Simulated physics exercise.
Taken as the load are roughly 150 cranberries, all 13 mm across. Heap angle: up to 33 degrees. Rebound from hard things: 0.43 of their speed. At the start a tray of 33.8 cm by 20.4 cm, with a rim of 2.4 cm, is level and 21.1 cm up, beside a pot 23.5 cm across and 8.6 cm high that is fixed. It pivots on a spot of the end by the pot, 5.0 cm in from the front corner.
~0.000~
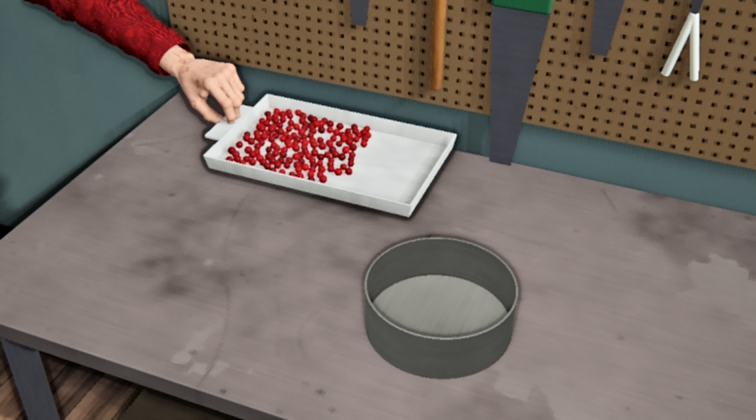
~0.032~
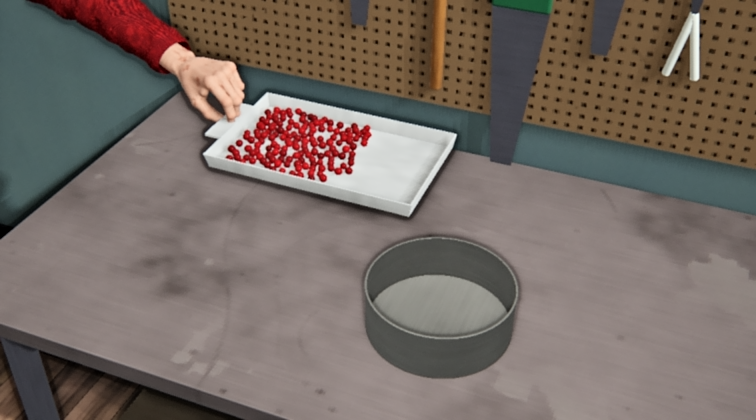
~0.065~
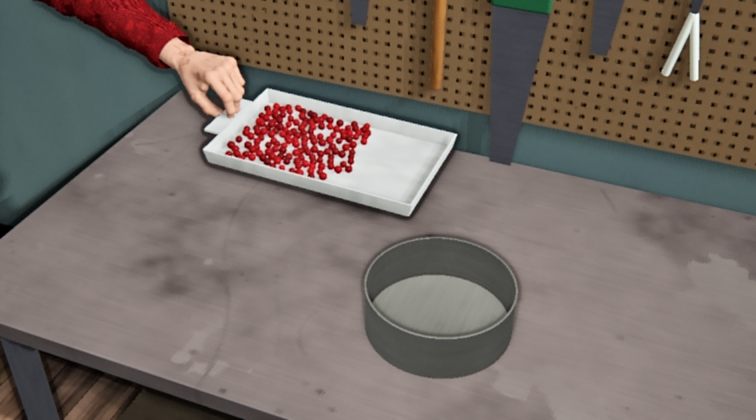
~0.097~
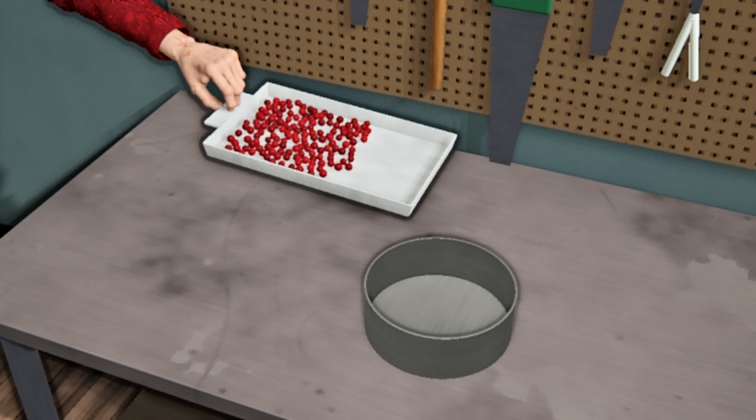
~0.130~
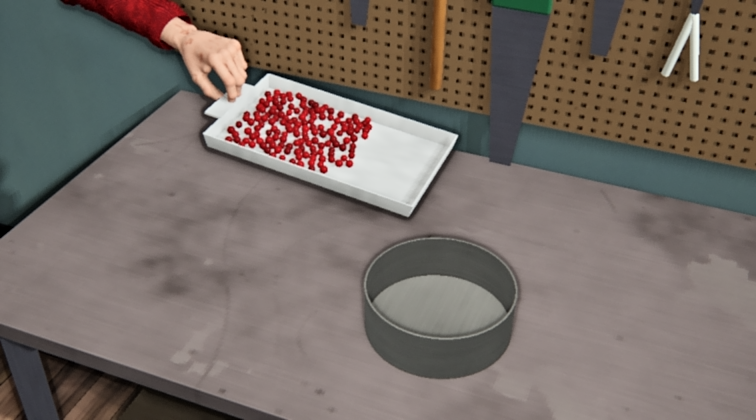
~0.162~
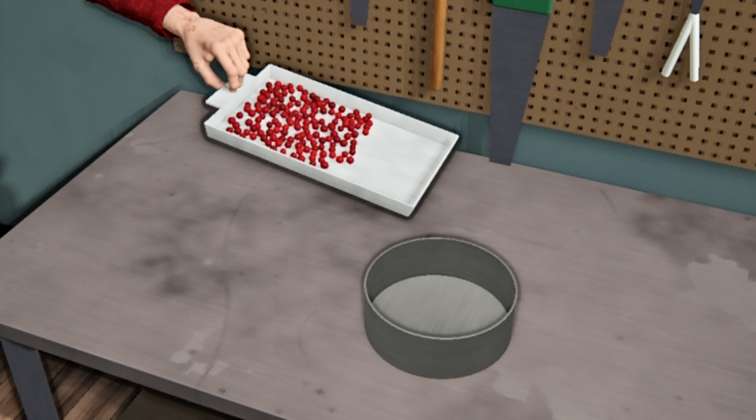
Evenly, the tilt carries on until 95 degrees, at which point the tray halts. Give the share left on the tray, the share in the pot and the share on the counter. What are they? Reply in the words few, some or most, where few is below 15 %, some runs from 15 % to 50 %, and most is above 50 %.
Shares - left on the tray: Few; pot: Most; counter: Some.
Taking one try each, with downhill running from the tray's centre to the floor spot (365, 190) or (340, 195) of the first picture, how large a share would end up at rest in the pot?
Around 100 % for the first direction, around 75 % for the second.
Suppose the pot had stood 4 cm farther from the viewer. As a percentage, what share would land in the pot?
Estimated share: Around 75 in a hundred.
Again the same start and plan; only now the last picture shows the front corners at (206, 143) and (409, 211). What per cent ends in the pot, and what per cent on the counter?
Pot 65, counter 35.
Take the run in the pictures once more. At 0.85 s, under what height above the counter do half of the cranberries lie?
Median height: Approx. 22 cm.
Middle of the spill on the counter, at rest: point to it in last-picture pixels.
Spill centre at rest: About (521, 270).
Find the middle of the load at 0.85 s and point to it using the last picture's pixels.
Near (442, 178).
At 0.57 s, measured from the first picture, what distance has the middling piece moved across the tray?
Displacement on the tray: Roughly 12 cm.
Then, at 0.57 s, tilt 50 degrees; the tray holds 100 %, the pot 0 %.
After 0.85 s, tilt 78 degrees; the tray holds 70 %, the pot 5 %.
After 1.23 s, tilt 95 degrees; the tray holds 20 %, the pot 30 %.
At rest (2.2 s), tray 0 %, pot 55 %, counter 45 %.
